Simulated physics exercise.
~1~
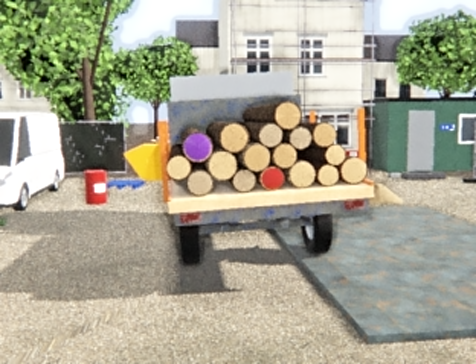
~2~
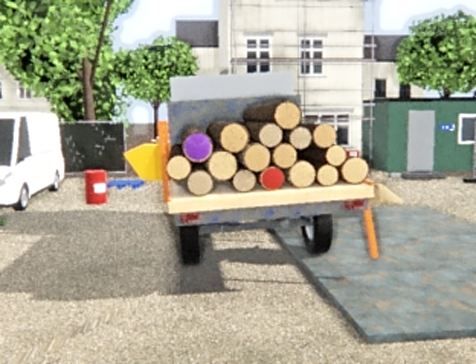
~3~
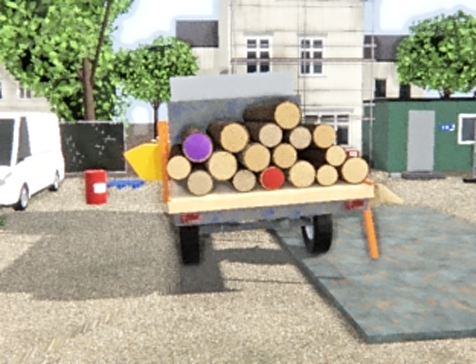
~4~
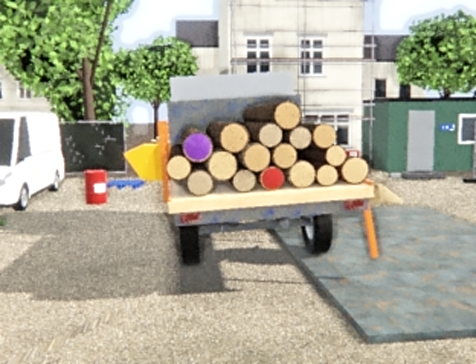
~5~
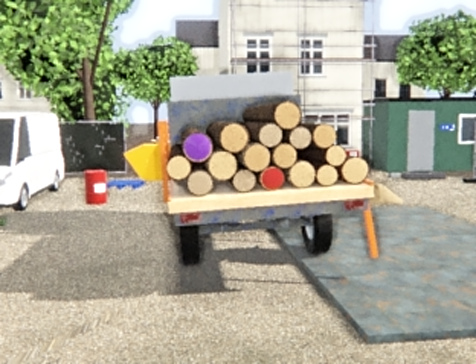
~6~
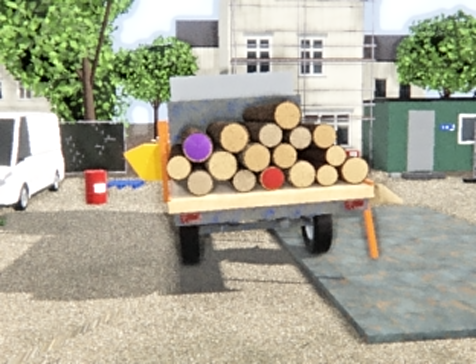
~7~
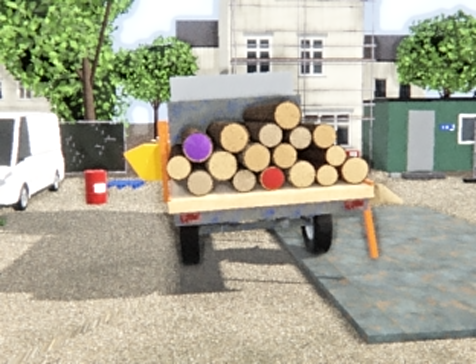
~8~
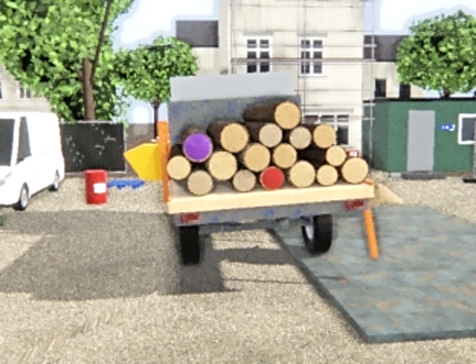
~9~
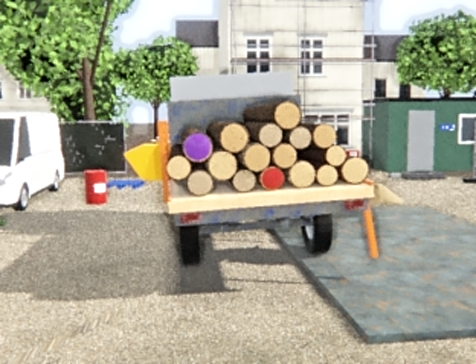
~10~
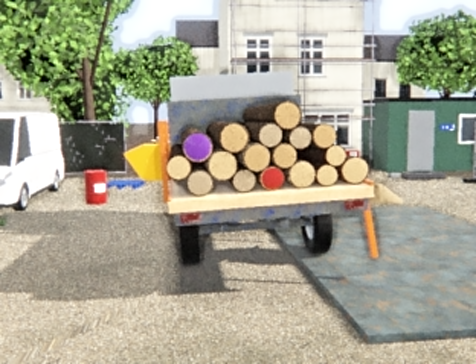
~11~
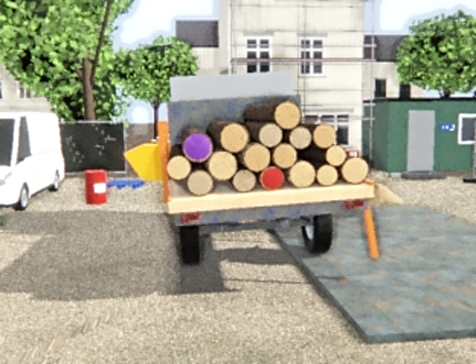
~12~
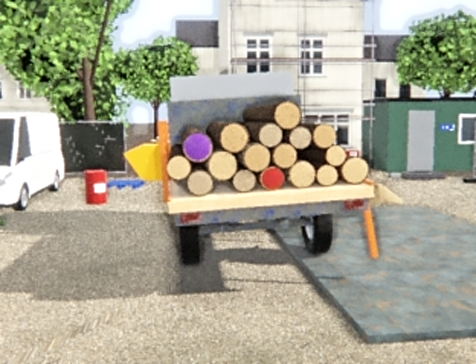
A stack of cut logs sits on the back of a flatbed lorry, seen from behind in a sunny gravel yard. One log end, high on the left, is purple, and another, on the bottom row right of centre, is red. A white van and a red drum stand to the left, with trees, a pale building and a green cabin behind. The orange post on the right side of the deck swings down and hangs below its edge, while the left one stays upright. The logs do not shift, and purple and red both remain aboard.
